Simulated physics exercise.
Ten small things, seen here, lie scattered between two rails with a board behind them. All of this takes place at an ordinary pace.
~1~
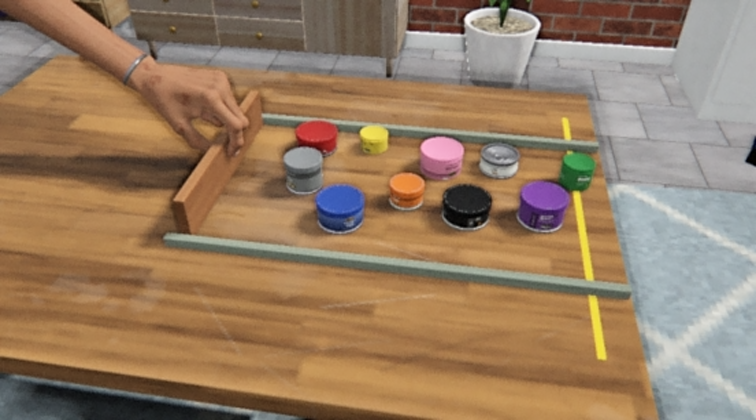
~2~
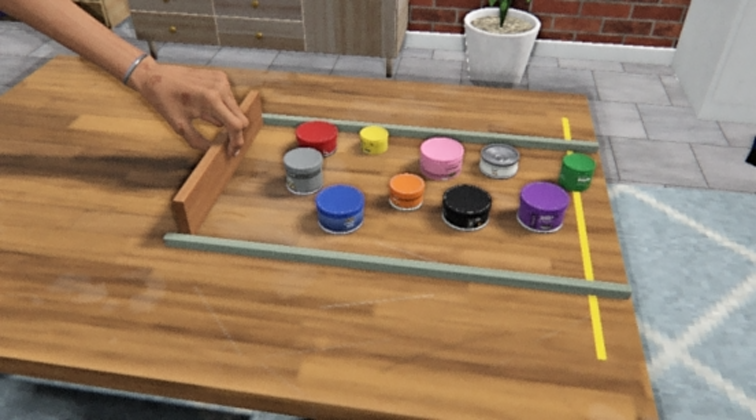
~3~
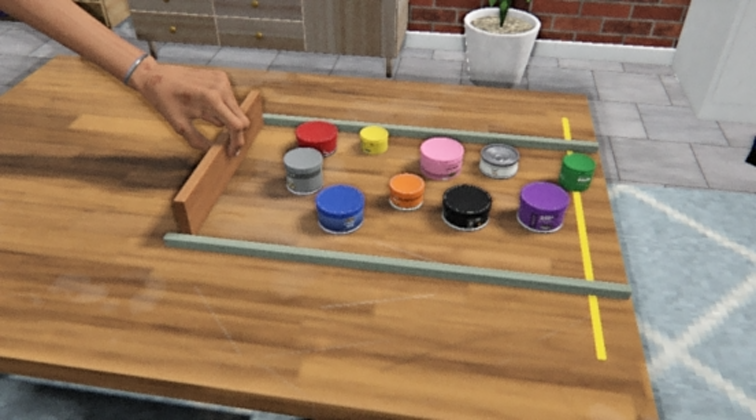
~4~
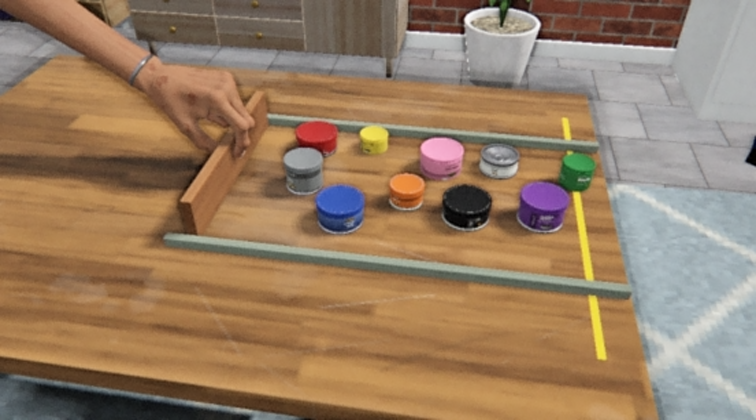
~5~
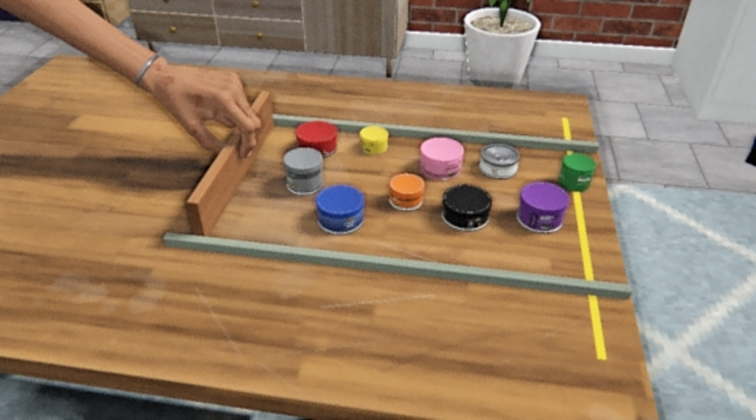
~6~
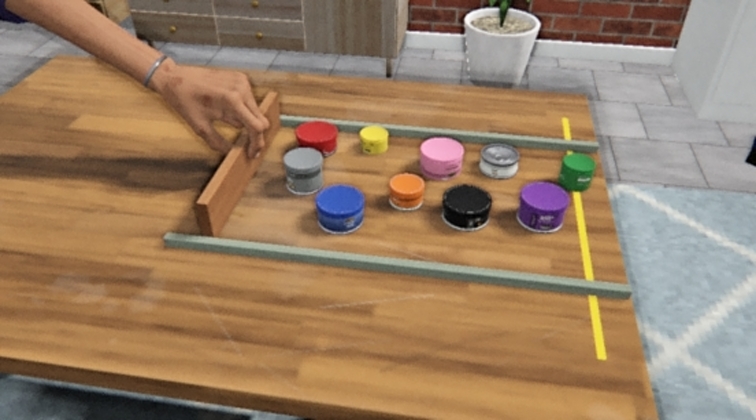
On a wooden tabletop, a hand grips an upright wooden board beside ten small, colourful round tubs scattered between two rails, with a yellow tape strip at the right. At first the board barely moves, then the hand slides it slightly right toward the tubs, which stay still.
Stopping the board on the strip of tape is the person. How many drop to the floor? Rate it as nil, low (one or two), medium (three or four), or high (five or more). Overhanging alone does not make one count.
High, five or more.
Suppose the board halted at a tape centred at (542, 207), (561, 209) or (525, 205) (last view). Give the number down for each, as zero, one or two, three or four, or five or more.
In that order: Either one or two; at least five; either one or two.
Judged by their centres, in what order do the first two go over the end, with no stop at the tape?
First the green tub, next the purple pot.
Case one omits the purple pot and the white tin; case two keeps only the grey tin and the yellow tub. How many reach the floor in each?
First 5, then 4.
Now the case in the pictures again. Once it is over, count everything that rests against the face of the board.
It's 4 of them.
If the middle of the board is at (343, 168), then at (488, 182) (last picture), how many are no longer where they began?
Note: First position 4; second position 10.
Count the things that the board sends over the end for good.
It comes to 6.
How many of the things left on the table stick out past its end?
I get 3.
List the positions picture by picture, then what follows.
Green tub (577, 172); purple pot (542, 207); white tin (499, 161); board (225, 157); tape (579, 210), in the first frame.
Purple pot (542, 208); orange tin (407, 192), in the second frame.
White tin (499, 161); board (226, 157), in the third frame.
Green tub (577, 173); black tin (466, 207), in the fourth frame.
Purple pot (542, 208); grey tin (304, 172), in the fifth frame.
Green tub (577, 173); purple pot (542, 208); white tin (499, 161); board (245, 159); tape (579, 210), in the sixth frame.
Soon after, none off yet; green tub at rest near (577, 173); purple pot at rest near (542, 208); white tin at rest near (499, 161).
In the end, the number that fall off is five or more; gone, orange tin, pink tub, black tin, white tin, purple pot and green tub.
